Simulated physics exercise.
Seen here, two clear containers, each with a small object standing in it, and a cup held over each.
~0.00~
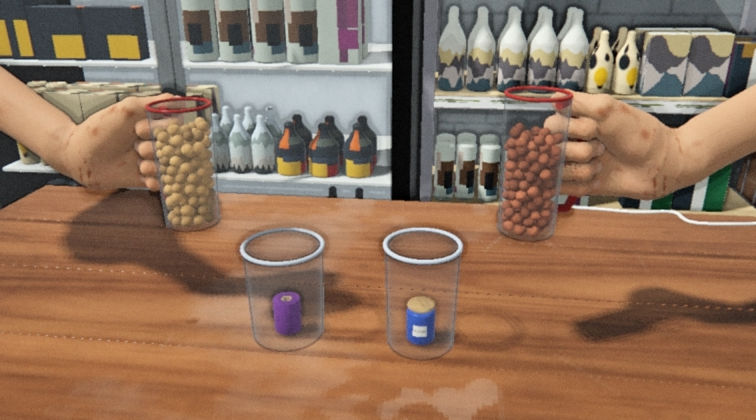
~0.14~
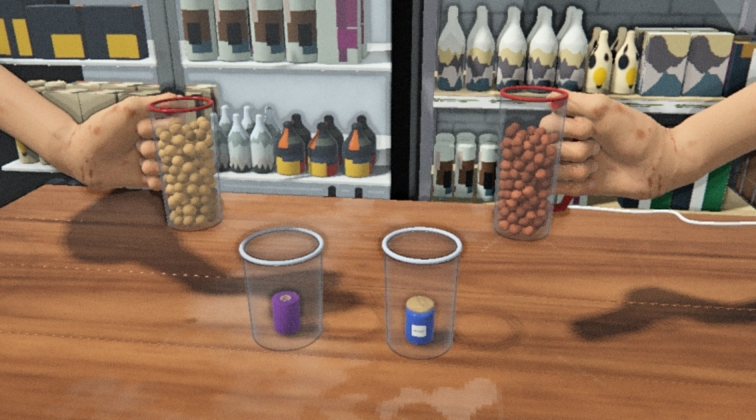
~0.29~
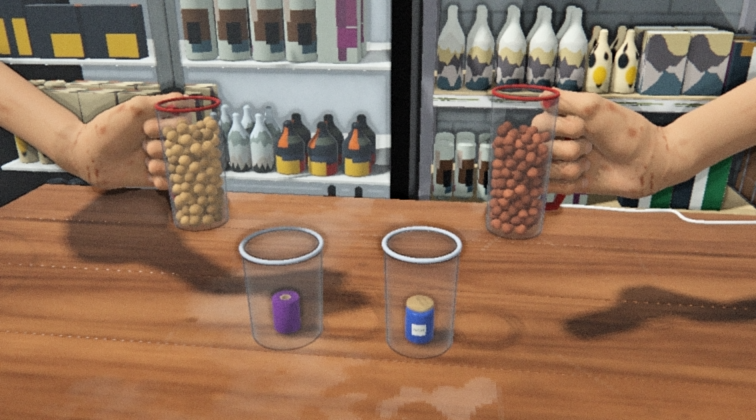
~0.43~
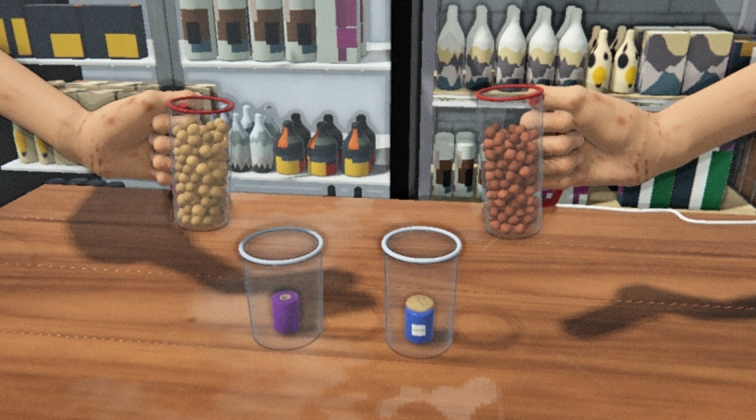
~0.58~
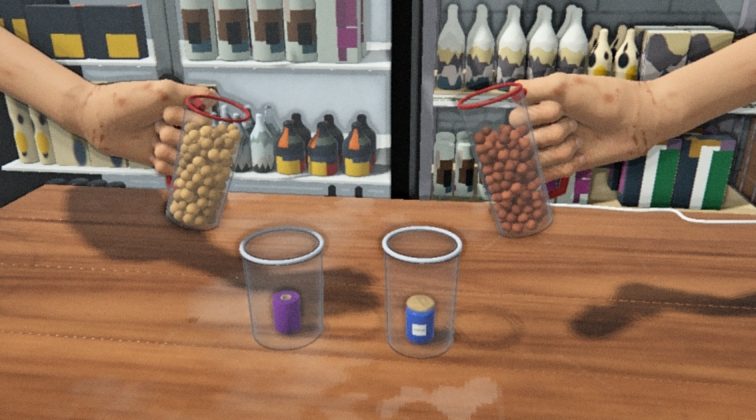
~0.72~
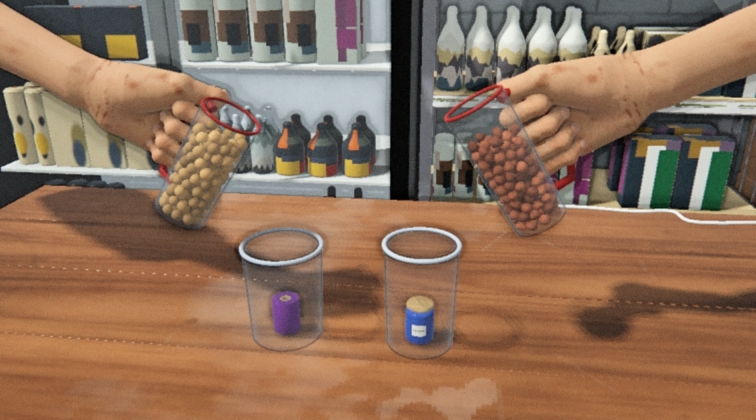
In the video, two hands hold clear cups of tan and reddish-brown balls above a wooden counter, behind two clear containers holding small purple and blue objects. The hands move the cups slightly inward, then tilt them toward each other.
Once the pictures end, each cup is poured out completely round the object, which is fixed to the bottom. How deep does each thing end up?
In the end the left object ends up hidden, and the right object ends up hidden.
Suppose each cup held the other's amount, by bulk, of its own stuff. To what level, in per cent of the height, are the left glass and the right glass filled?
Left: 55 %. Right: 70 %.
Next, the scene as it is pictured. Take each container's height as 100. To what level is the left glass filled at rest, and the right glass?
Left: 60 %. Right: 65 %.
Around 1.10 s, left glass empty, all of its cupful still in the cup; right glass empty, all of its cupful still in the cup.
Around 1.50 s, left glass nearly empty, most of its cupful still in the cup; right glass nearly empty, nearly all of its cupful still in the cup.
Around 1.97 s, left glass half full, none of its cupful still in the cup; right glass half full, a stray few of its cupful still in the cup.
Finally (2.8 s), left glass two thirds full (surface near (284, 280)), nothing beside it; right glass two thirds full (surface near (421, 279)), a few pieces on the table; the left thing is covered; the right thing is covered.
